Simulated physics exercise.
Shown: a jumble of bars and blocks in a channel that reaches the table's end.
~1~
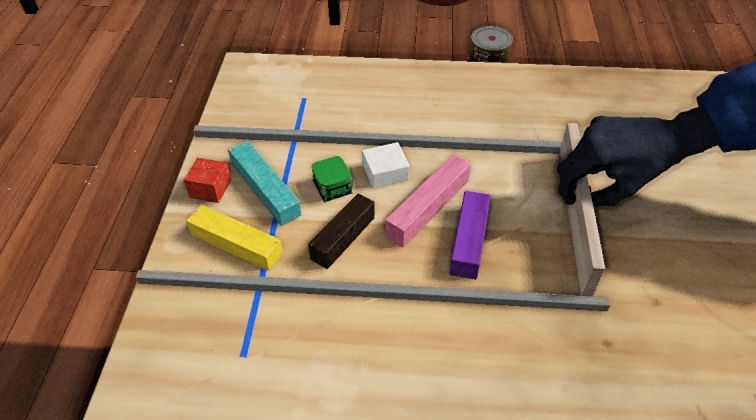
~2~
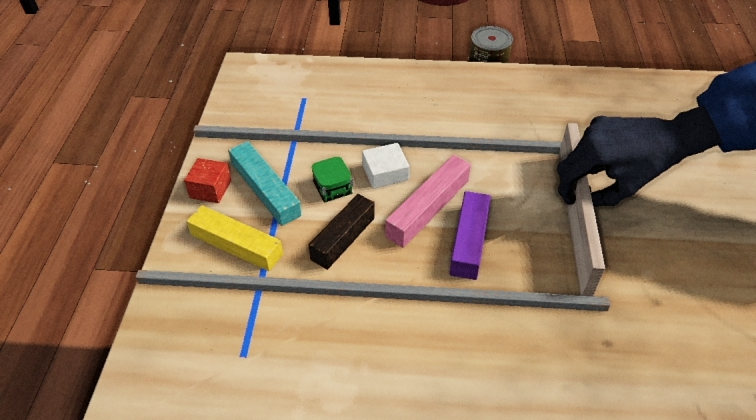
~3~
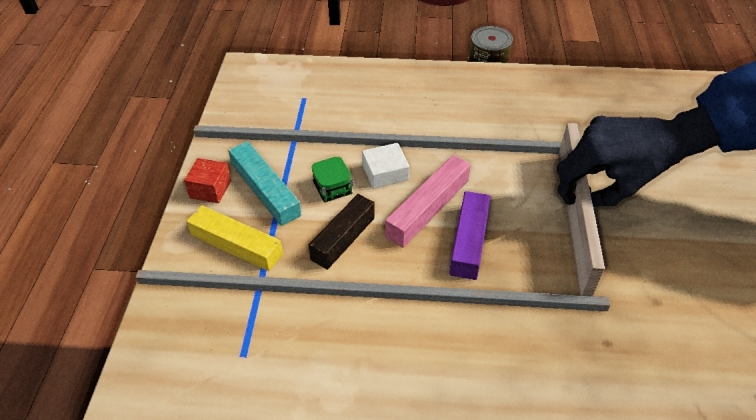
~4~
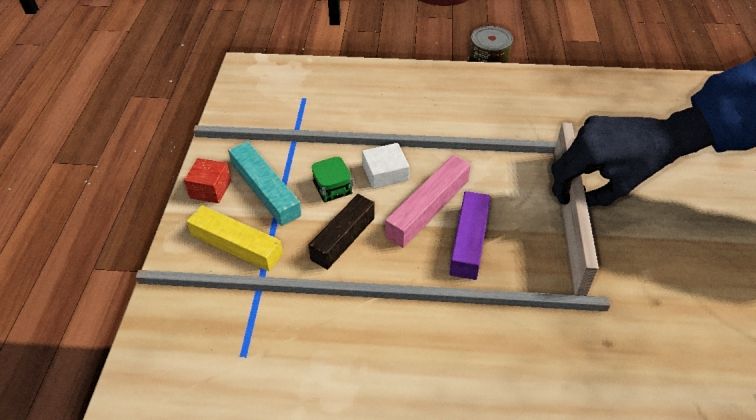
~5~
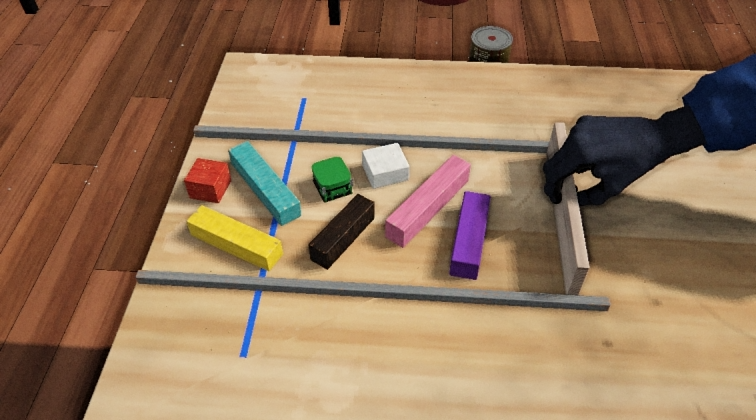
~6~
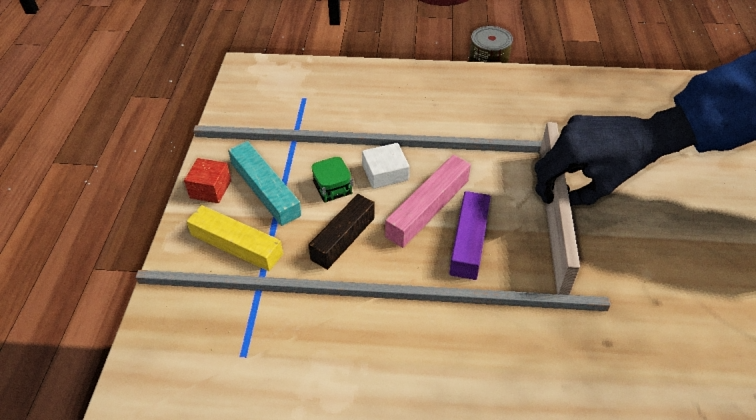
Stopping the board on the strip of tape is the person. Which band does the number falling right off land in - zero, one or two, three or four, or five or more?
It lands in the one or two band.
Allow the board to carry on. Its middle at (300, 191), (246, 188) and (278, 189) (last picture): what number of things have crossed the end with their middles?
0, 3, 1.
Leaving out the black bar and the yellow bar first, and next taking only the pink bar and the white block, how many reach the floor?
Counts - first: 1; second: 0.
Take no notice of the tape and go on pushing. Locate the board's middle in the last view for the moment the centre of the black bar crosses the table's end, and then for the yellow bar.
First it's close to (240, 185), next close to (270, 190).
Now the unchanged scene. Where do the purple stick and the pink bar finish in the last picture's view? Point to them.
The first near (259, 224), the second near (248, 180).
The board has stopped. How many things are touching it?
It's 1.
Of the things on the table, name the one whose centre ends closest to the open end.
Going by centres, it is the yellow bar.
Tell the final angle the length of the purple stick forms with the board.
Near 0 degrees.
Early on, none off yet; red block at rest near (208, 180); yellow bar at rest near (235, 238); turquoise bar at rest near (264, 182).
Finally, the number that fall off is one or two; lost, red block.
